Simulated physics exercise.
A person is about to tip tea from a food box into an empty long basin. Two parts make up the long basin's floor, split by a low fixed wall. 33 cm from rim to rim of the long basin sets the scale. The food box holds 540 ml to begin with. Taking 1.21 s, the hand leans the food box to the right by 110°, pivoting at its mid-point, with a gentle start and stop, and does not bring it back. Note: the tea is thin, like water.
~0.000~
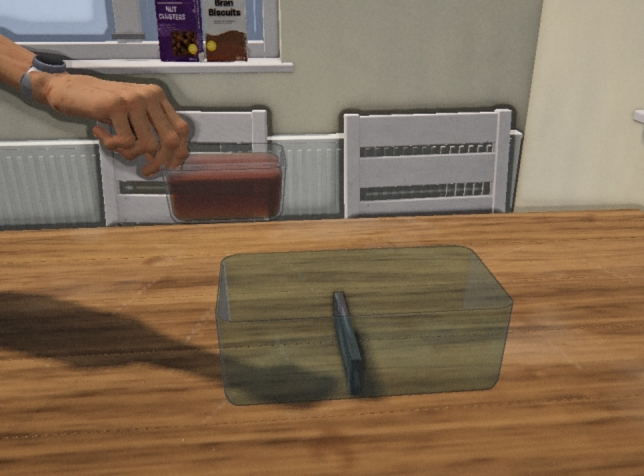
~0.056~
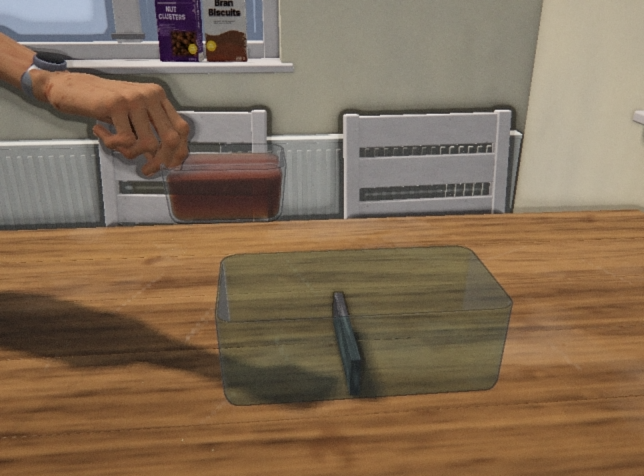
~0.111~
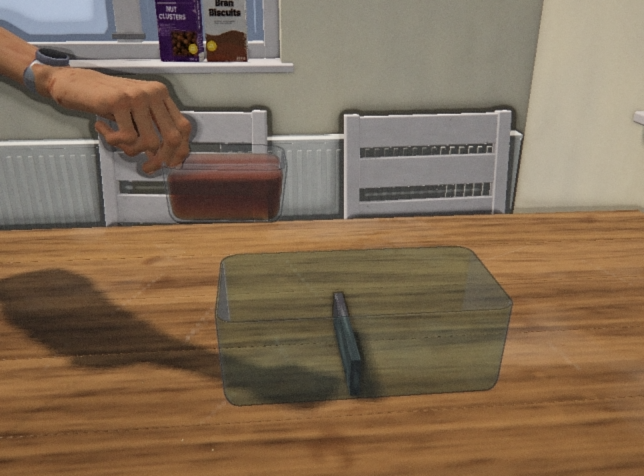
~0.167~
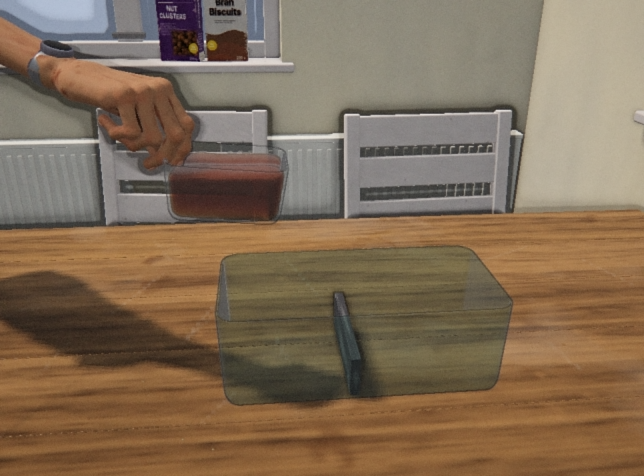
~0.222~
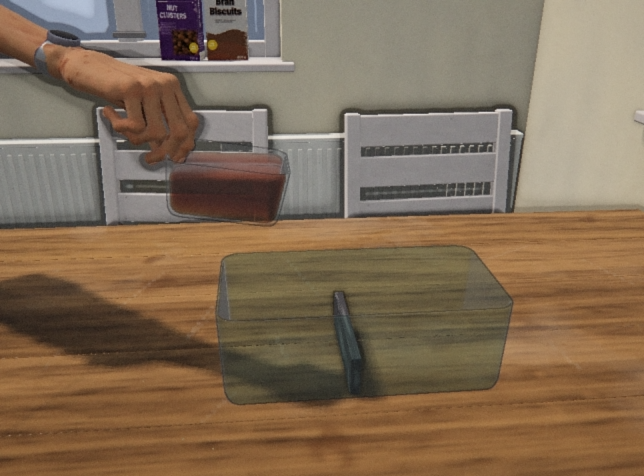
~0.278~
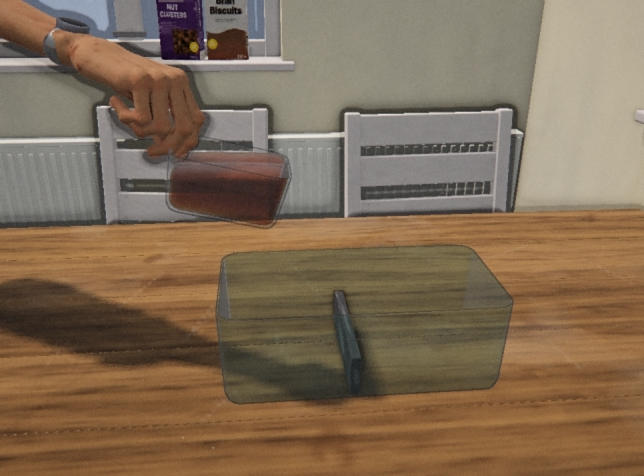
A hand slowly tilting a clear box of reddish-brown tea to the right above a long, empty, divided basin on a wooden table.
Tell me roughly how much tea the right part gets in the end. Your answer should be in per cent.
It gets about 44 per cent.
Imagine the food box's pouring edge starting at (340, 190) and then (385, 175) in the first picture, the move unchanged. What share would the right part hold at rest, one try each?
Some 80 and 100 per cent, in that order.
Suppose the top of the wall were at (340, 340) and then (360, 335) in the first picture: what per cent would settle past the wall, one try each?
In order, 65 and 15 per cent.
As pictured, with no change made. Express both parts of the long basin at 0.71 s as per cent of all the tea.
Left side near 12, right side near 18.
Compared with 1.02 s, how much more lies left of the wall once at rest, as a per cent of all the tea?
Near 8 percent, more or less.
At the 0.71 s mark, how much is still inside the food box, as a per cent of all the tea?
Around 34 in a hundred.
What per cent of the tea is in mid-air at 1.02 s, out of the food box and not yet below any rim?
Airborne share: Near 5 %.
After 0.71 s the tilt is 70° and 34 per cent is still to pour, 13 is left of the wall and 17 right of it.
After 1.02 s the tilt is 104° and 4 per cent is still to pour, 47 is left of the wall and 44 right of it.
After 1.35 s the tilt is 110° and 0 per cent is still to pour, 55 is left of the wall and 44 right of it.
After 1.71 s the tilt is 110° and 0 per cent is still to pour, 55 is left of the wall and 44 right of it.
In the end 55 per cent lies left of the wall, 44 right of it and 0 outside.
